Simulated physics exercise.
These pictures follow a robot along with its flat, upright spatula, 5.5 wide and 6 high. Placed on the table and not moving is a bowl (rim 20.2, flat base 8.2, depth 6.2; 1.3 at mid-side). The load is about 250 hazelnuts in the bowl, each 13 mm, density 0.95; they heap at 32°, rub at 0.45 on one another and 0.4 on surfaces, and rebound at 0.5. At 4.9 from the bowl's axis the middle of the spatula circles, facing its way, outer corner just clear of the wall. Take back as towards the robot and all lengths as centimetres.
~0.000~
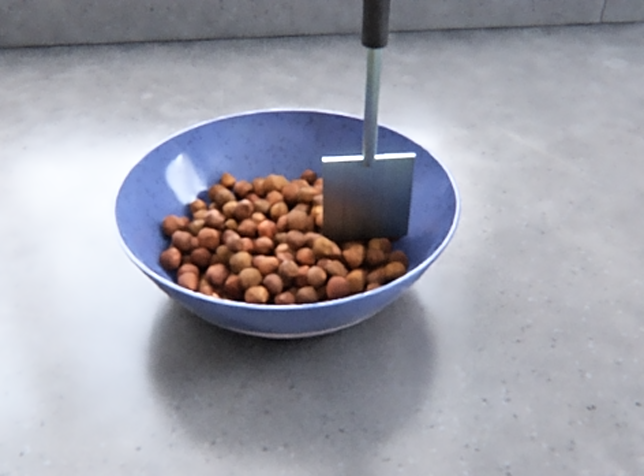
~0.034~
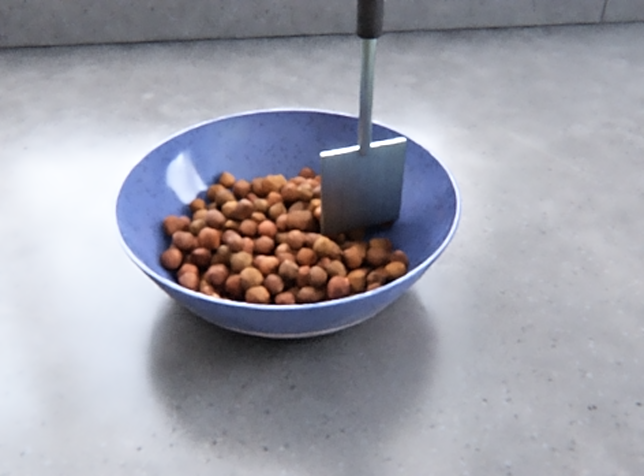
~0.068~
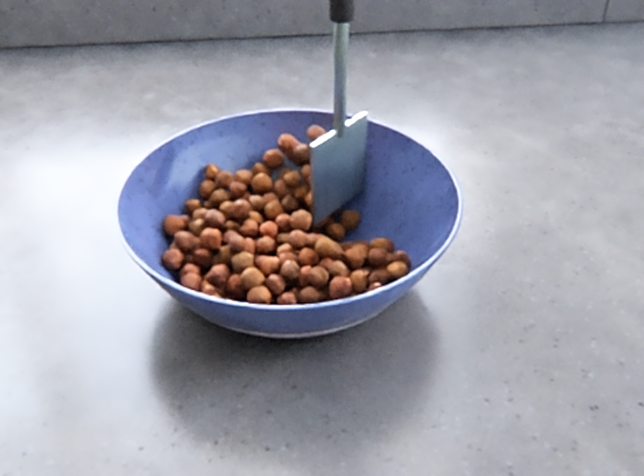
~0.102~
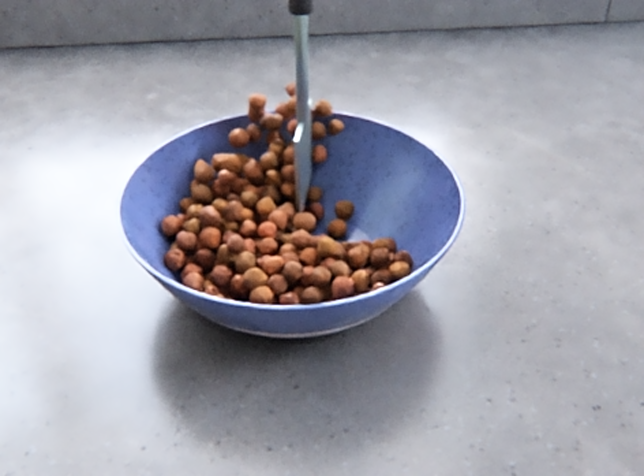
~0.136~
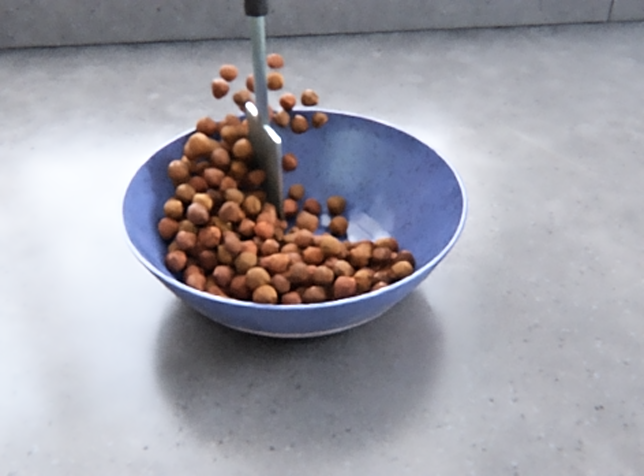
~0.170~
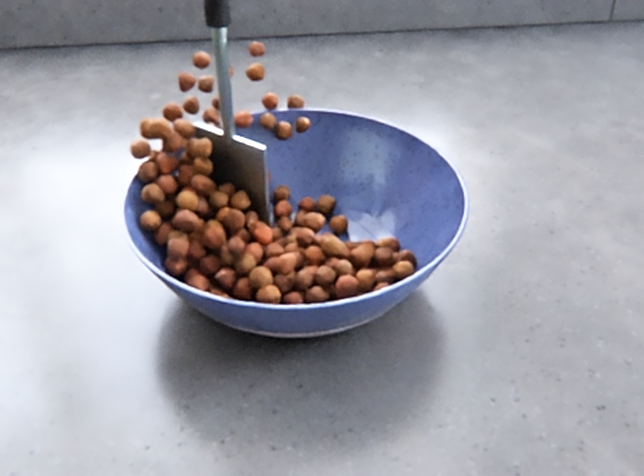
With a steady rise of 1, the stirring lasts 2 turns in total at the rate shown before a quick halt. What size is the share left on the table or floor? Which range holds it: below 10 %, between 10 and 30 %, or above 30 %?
It lies above 30 %.
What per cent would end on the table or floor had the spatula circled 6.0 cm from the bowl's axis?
Roughly 0 percent, I'd expect.
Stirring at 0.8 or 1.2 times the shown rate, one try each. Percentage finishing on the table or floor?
Estimates in order: Near 30 % and near 50 %.
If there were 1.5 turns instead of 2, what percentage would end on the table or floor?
Then some 40 per cent.
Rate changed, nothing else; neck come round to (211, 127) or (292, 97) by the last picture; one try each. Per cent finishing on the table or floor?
Well, about 45 percent the first time and about 20 percent the second.
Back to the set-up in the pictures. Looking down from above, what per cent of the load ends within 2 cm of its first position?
I'd put it at about 10 in a hundred.
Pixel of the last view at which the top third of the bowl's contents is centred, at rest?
(316, 246).
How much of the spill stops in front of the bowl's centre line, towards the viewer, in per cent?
Estimate: Some 60 in a hundred.
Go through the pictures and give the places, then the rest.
In the first picture, the spatula neck at (370, 135), 0° round; upper third of the load around (285, 229), from x 170 to 400, top at y 180; 247 in the bowl.
In the second picture, the spatula neck at (365, 125), 14° round; upper third of the load around (286, 225), from x 170 to 400, top at y 175.
In the third picture, the spatula neck at (340, 107), 45° round; upper third of the load around (286, 206), from x 175 to 400, top at y 135.
In the fourth picture, the spatula neck at (302, 98), 77° round; upper third of the load around (268, 187), from x 170 to 405, top at y 90.
In the fifth picture, the spatula neck at (262, 100), 109° round; upper third of the load around (231, 178), from x 170 to 405, top at y 60; 243 in the bowl, 4 in flight or on the tool.
In the sixth picture, the spatula neck at (227, 113), 140° round; upper third of the load around (202, 182), from x 140 to 405, top at y 50; 238 in the bowl, 9 in flight or on the tool.
After 0.41 s, 5° round, highest piece 11 above the table; 176 in the bowl, 48 on the table or floor, 23 in flight or on the tool.
After 0.65 s, 229° round, highest piece 10 above the table; 154 in the bowl, 86 on the table or floor, 7 in flight or on the tool.
After 0.97 s, 0° round, highest piece 4 above the table; 149 in the bowl, 98 on the table or floor.
After 1.67 s, 0° round, highest piece 4 above the table; 149 in the bowl, 98 on the table or floor.
In the end, 149 in the bowl, 98 on the table or floor. That is 40 % on the table or floor.
